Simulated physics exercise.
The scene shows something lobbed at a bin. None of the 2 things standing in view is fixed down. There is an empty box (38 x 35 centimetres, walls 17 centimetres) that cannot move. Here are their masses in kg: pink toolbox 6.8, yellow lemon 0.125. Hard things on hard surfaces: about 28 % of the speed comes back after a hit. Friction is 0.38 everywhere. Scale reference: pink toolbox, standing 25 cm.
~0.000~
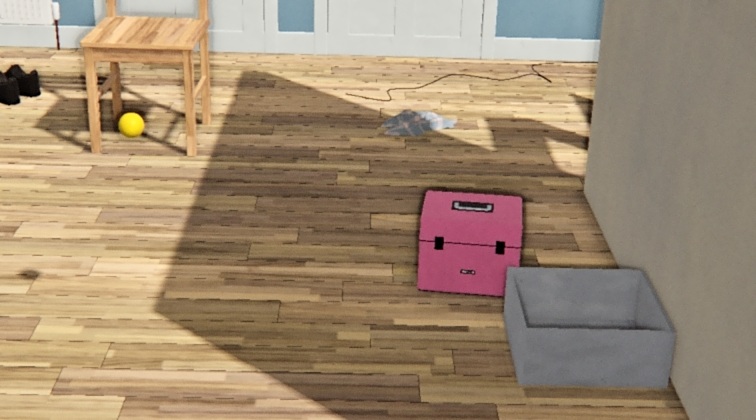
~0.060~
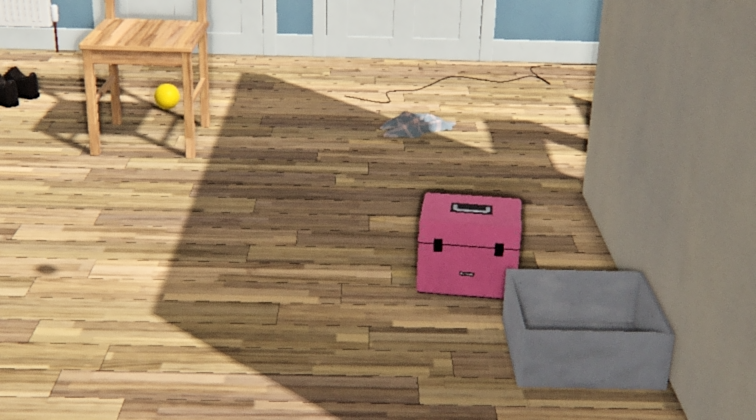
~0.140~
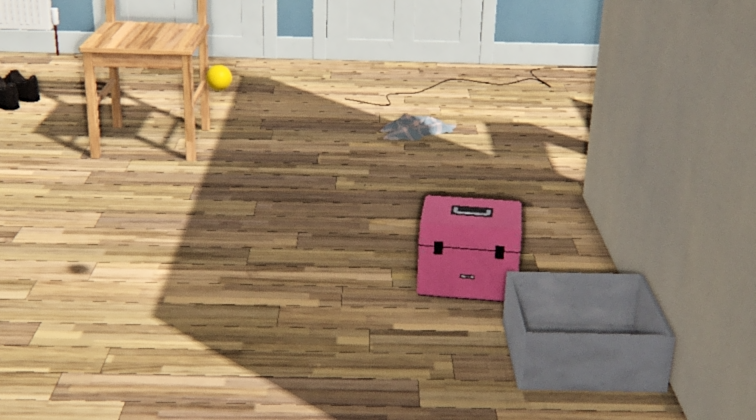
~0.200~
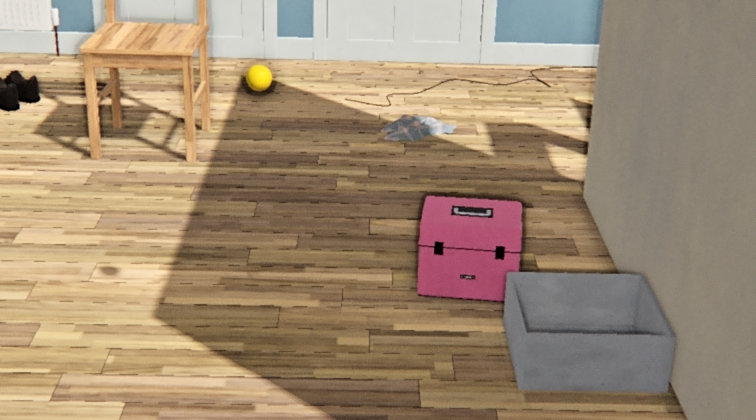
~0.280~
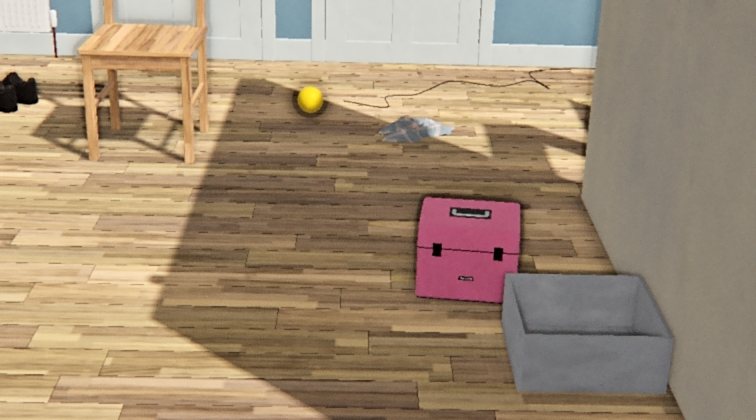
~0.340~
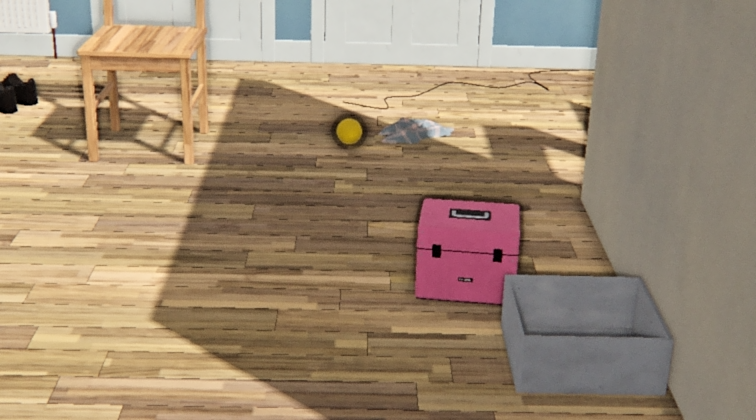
A yellow lemon rose from beneath the wooden chair and arced rightward across the room, then dropped lower beside a grayish clump on the floor, while the pink toolbox and empty gray box stayed put.
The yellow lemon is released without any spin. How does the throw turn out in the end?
Out.
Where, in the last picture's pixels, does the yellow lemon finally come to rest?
It comes to a stop close to (457, 366).
After 0.44 s, 50 cm from the box's middle; yellow lemon near (412, 209).
After 0.54 s, lemon outside, 33 cm from the box's middle; yellow lemon near (470, 316).
After 0.74 s, lemon outside, 28 cm from the box's middle; yellow lemon near (488, 348).
After 0.94 s, lemon outside, 33 cm from the box's middle; yellow lemon near (473, 364).
In the end (2.3 s), lemon outside, 37 cm from the box's middle; pink toolbox under 10 cm from the start. At the end, from the last picture's camera, yellow lemon near (457, 366).
